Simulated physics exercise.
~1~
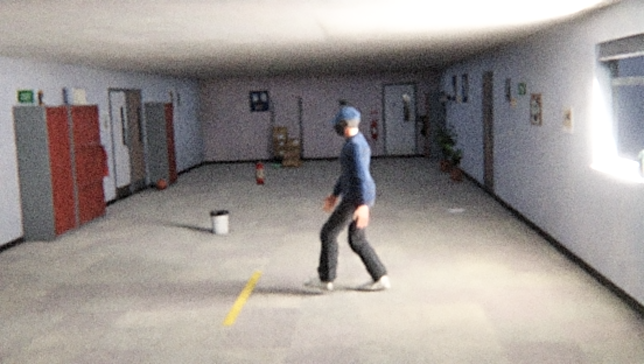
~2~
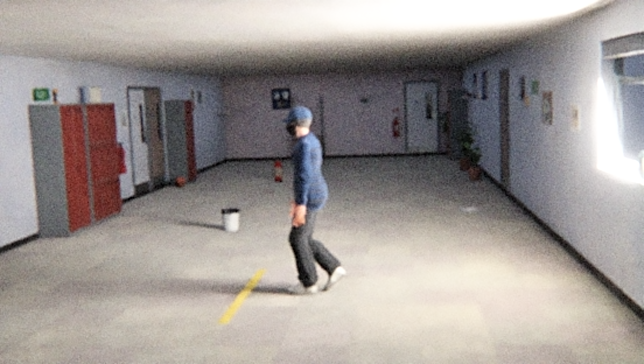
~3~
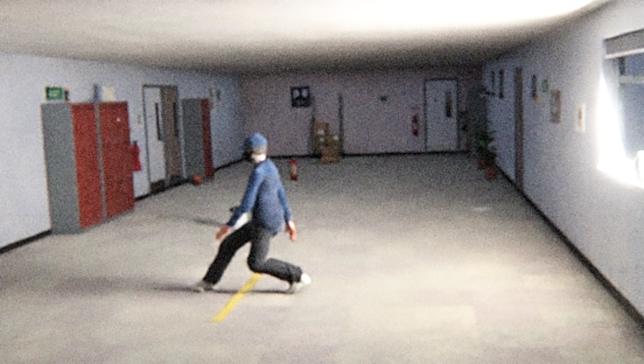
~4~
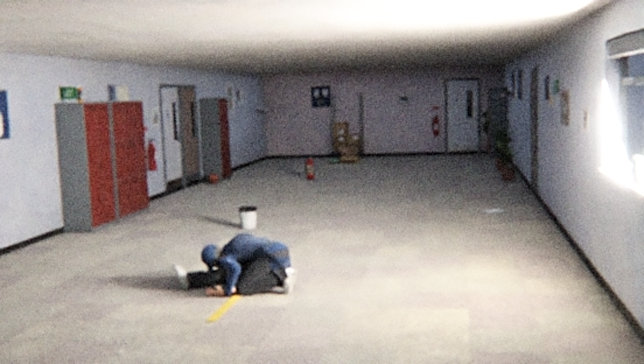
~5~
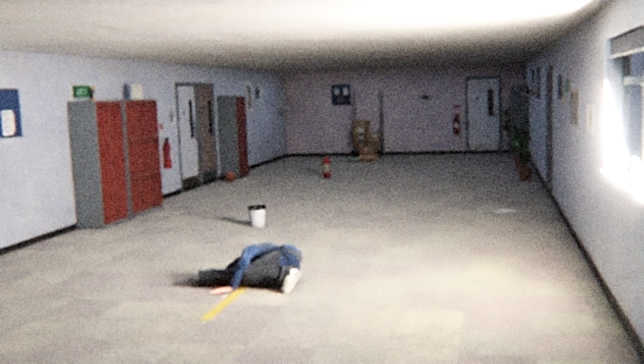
The clip shows a person in a blue top and cap walking left across a corridor-like room toward a yellow floor strip, then folding to the floor and lying still, hips and chest short of the strip and head across it, as the view drifts slightly sideways.
